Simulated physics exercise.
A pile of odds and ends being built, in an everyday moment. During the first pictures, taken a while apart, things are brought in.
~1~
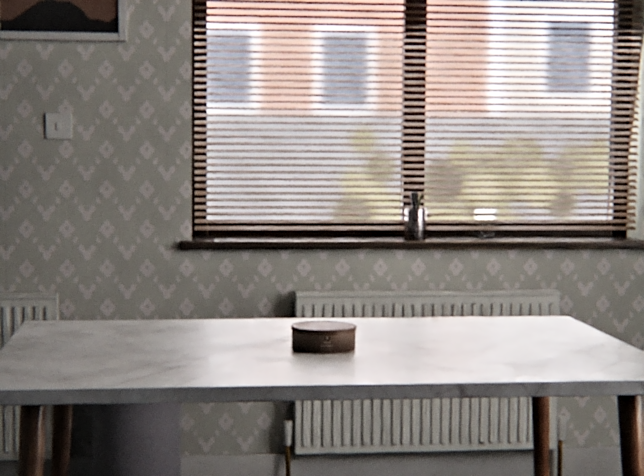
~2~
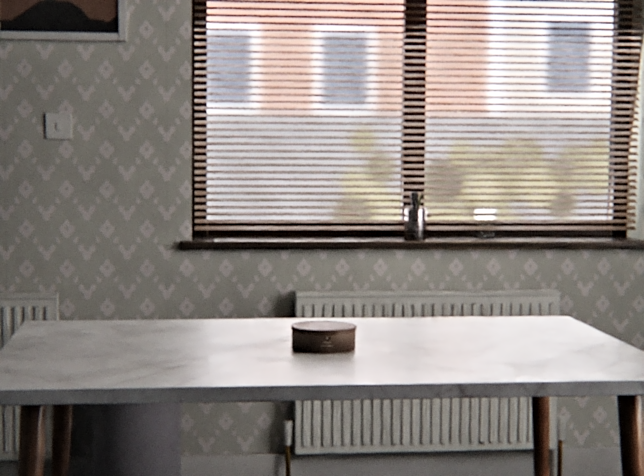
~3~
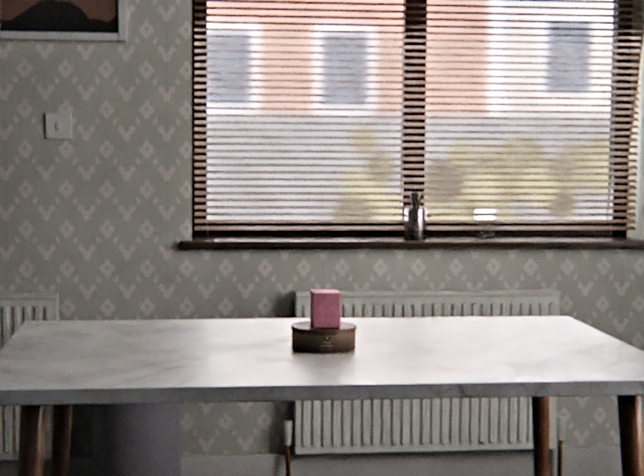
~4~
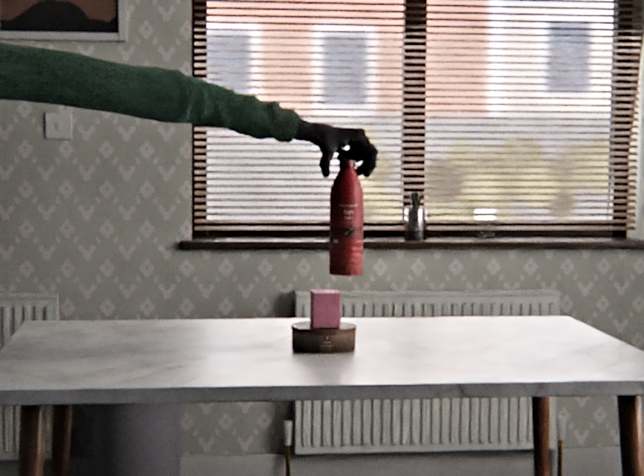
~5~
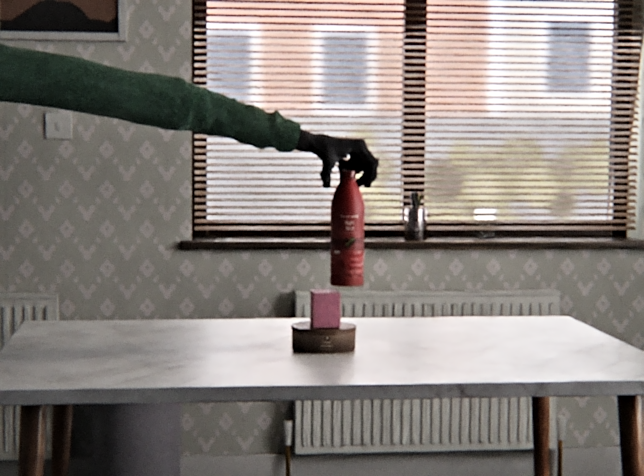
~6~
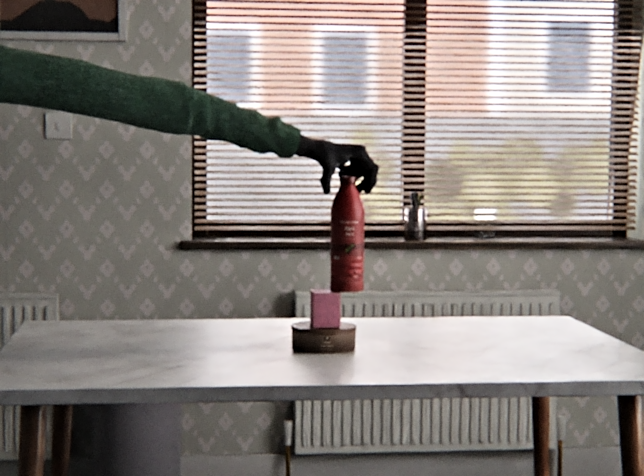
A pink block appeared on top of the round brown tub on the table, then a green-sleeved arm held a red bottle above it and lowered it slightly until its base was at the block.
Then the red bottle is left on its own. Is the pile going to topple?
My guess is a failure.
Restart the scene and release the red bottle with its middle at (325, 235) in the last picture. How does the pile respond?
Well, it is fine after that.
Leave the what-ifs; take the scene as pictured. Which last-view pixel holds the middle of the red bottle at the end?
The object winds up at approximately (427, 332).
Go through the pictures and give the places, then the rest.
The last thing is not in view yet; brown tub (324, 337), in the first picture.
The last thing is not in view yet; brown tub (324, 337), in the second picture.
The last thing is not in view yet; brown tub (324, 337), in the third picture.
On its way; red bottle (347, 217); brown tub (324, 337), in the fourth picture.
On its way; red bottle (347, 228); brown tub (324, 337), in the fifth picture.
In place under the hand; red bottle (347, 234); brown tub (324, 337), in the sixth picture.
Then, 0.40 s later than the last frame, red bottle now fallen.
Then, 0.50 s later than the last frame, things are still on the move.
Then, 0.60 s later than the last frame, as before.
Then, 1.60 s later than the last frame, nothing new.
When it is over, fallen, red bottle; the other 2 as before. End places, in pixels of the last picture, red bottle near (427, 332). The pile gives way.
